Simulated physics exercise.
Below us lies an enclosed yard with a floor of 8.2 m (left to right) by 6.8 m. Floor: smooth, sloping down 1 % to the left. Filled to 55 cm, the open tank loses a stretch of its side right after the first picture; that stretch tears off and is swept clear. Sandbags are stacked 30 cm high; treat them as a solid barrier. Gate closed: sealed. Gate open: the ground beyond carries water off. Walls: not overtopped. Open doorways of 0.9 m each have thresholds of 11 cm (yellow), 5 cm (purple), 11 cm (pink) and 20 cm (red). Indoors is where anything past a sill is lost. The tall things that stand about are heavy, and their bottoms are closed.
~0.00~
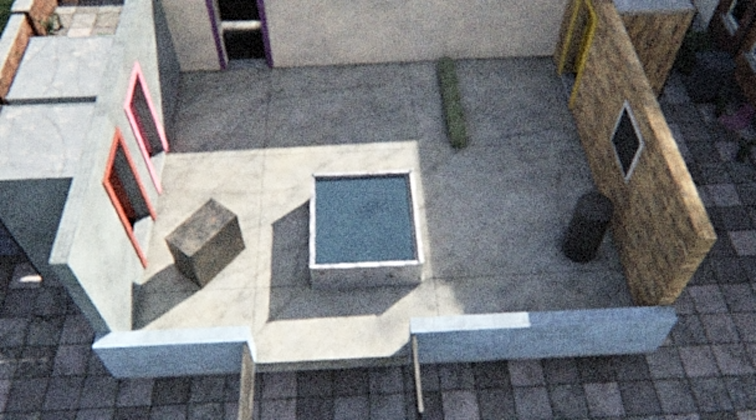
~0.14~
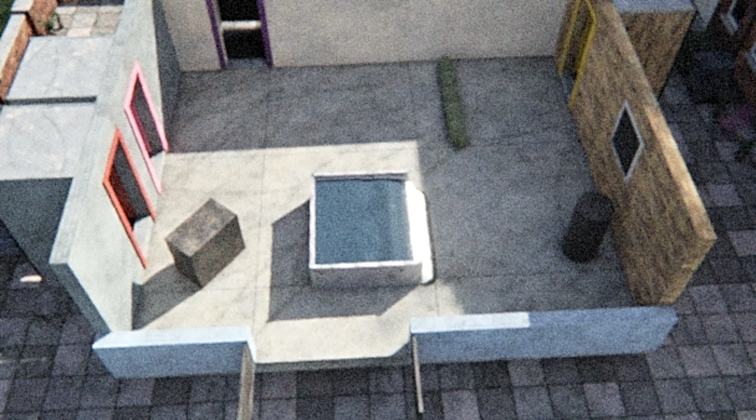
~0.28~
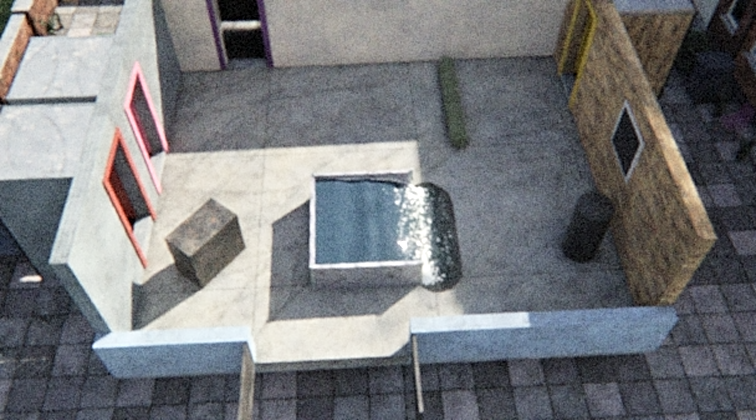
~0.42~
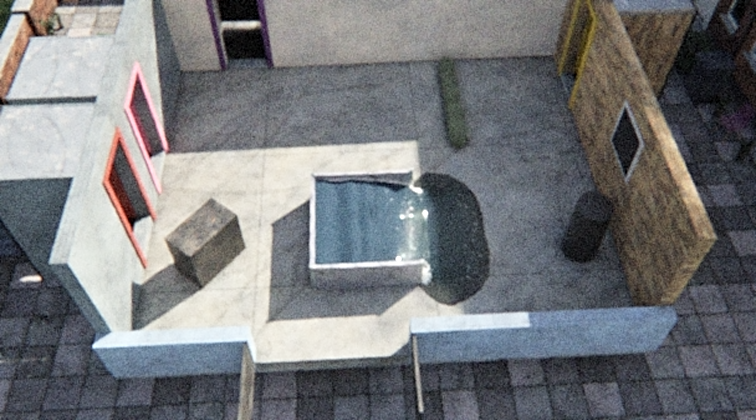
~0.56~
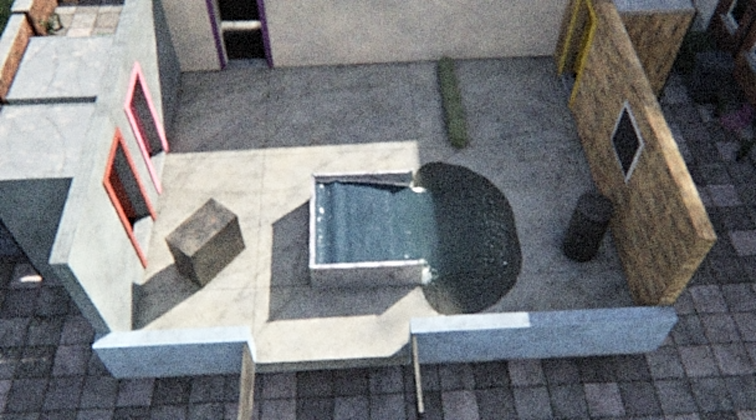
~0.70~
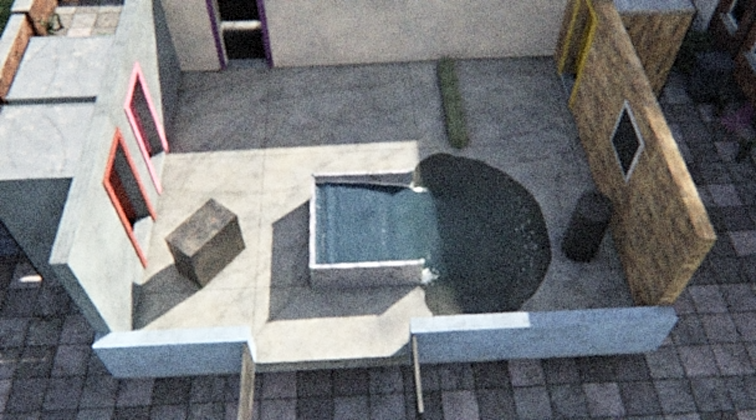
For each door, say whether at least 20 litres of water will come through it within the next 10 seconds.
Outcome: The yellow door remains within the limit; the purple door remains within the limit; the pink door remains within the limit; the red door remains within the limit.
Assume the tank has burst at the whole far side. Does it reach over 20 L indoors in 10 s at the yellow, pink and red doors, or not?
Door by door - yellow: Within bounds, pink: Within bounds, red: Within bounds.
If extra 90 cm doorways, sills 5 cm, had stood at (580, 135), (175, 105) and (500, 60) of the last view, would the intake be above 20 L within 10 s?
Taking them in order, the first gets enough, the second too little and the third enough.
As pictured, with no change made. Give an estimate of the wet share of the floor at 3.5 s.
About 35 per cent.
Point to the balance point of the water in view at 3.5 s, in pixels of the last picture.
About (515, 215).
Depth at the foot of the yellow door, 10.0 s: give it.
It averages close to 6.5 centimetres.
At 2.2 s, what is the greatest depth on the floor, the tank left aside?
Depth: Approx. 33 cm.
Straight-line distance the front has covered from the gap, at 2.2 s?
That works out near 4.6 m.
After 1.4 s water covers 25 % of the floor and is deepest (29 cm) near (603, 212); yellow door not reached, purple door not reached, pink door not reached, red door not reached.
After 2.2 s water covers 30 % of the floor and is deepest (33 cm) near (626, 318); yellow door not reached, purple door not reached, pink door not reached, red door not reached.
After 3.5 s water covers 35 % of the floor and is deepest (26 cm) near (616, 253); yellow door 9 cm at the sill, 0 L in, purple door not reached, pink door not reached, red door not reached.
After 6.0 s water covers 50 % of the floor and is deepest (16 cm) near (479, 60); yellow door 6 cm at the sill, 0 L in, purple door not reached, pink door not reached, red door not reached.
After 10.0 s water covers 70 % of the floor and is deepest (10 cm) near (457, 72); yellow door 7 cm at the sill, 1 L in, purple door 1 cm at the sill, 0 L in, pink door not reached, red door 2 cm at the sill, 0 L in.
